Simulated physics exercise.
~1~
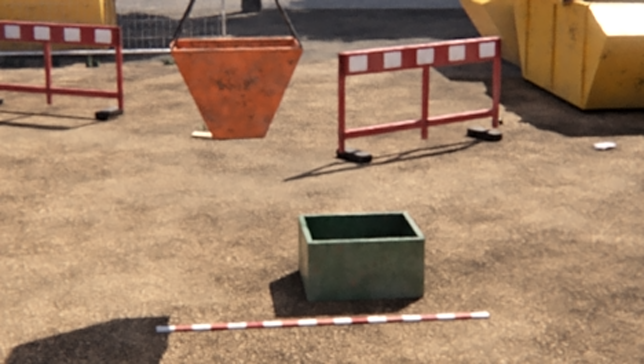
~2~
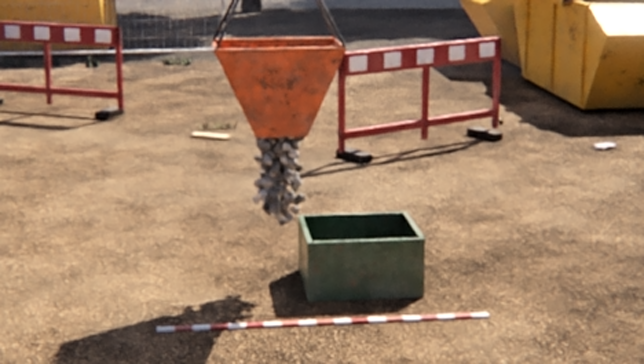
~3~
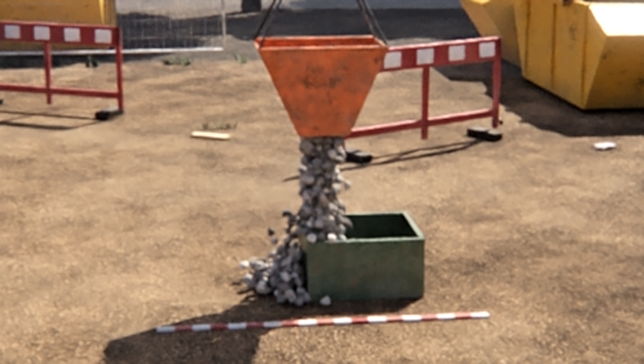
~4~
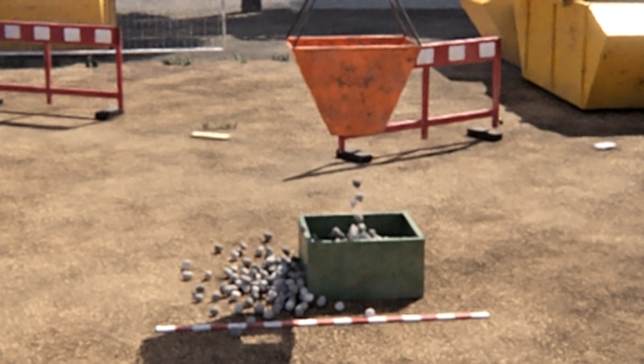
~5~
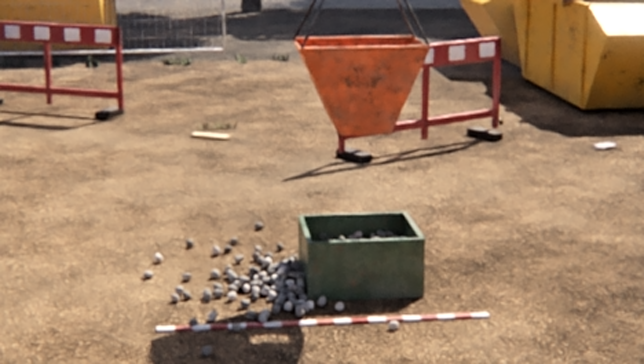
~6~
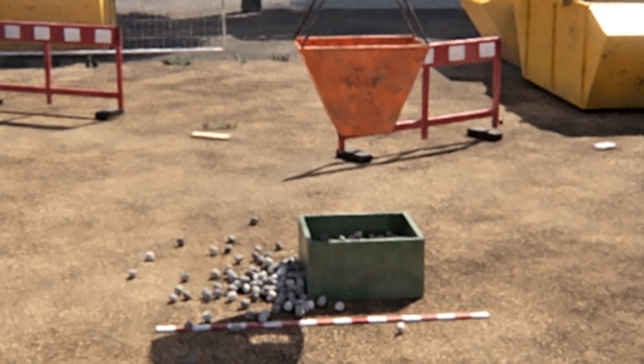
The clip shows an orange skip hanging from a crane and moving right over sandy ground, releasing grey stones from its bottom toward a green bin. Some pile up and scatter left of the bin, others fall inside, and the emptied skip stops above.
